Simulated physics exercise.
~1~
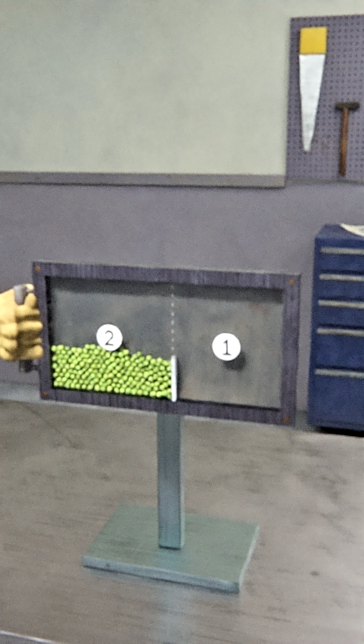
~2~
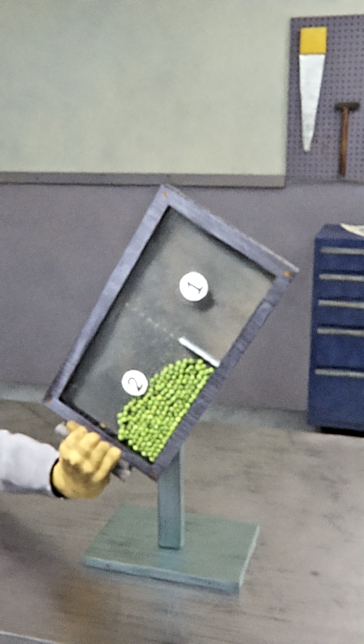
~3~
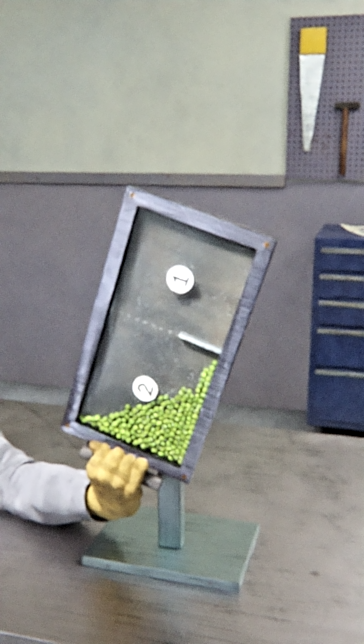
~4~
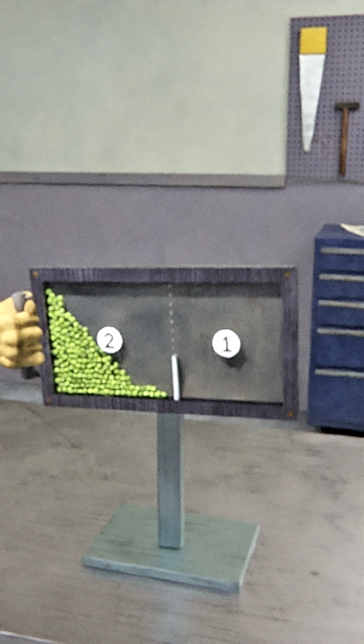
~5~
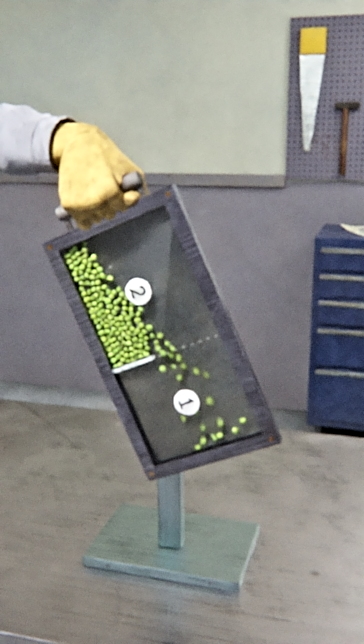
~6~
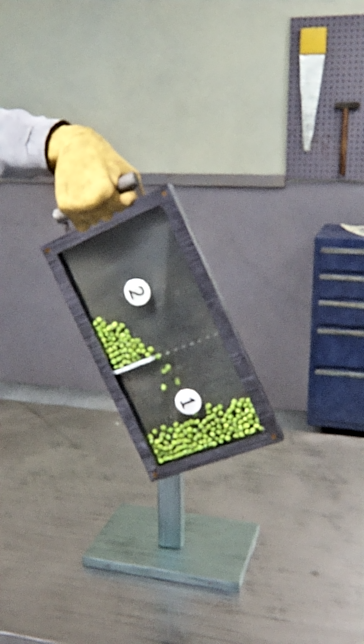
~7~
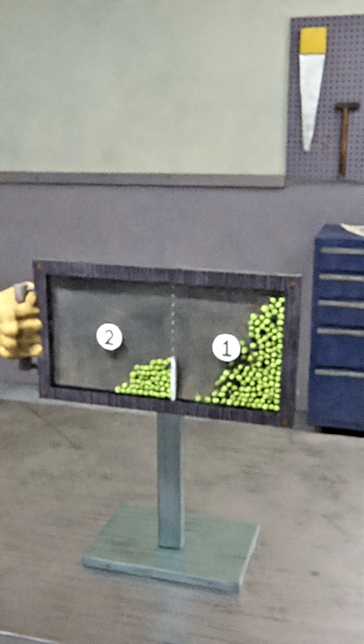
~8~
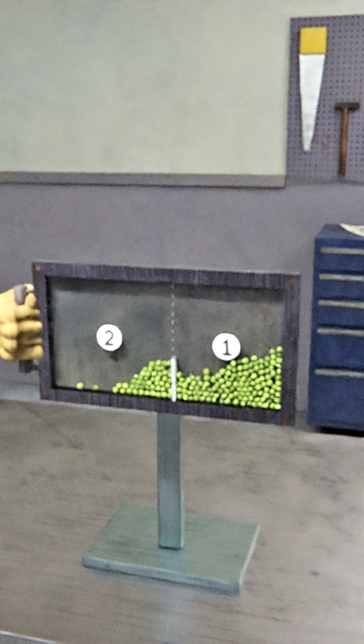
The clip shows a gloved hand turning a framed case of green peas anticlockwise until it stands steeply, then back past level to a steep clockwise tilt, where many peas spill past a short divider. Returned to level, the case holds most peas on the right.
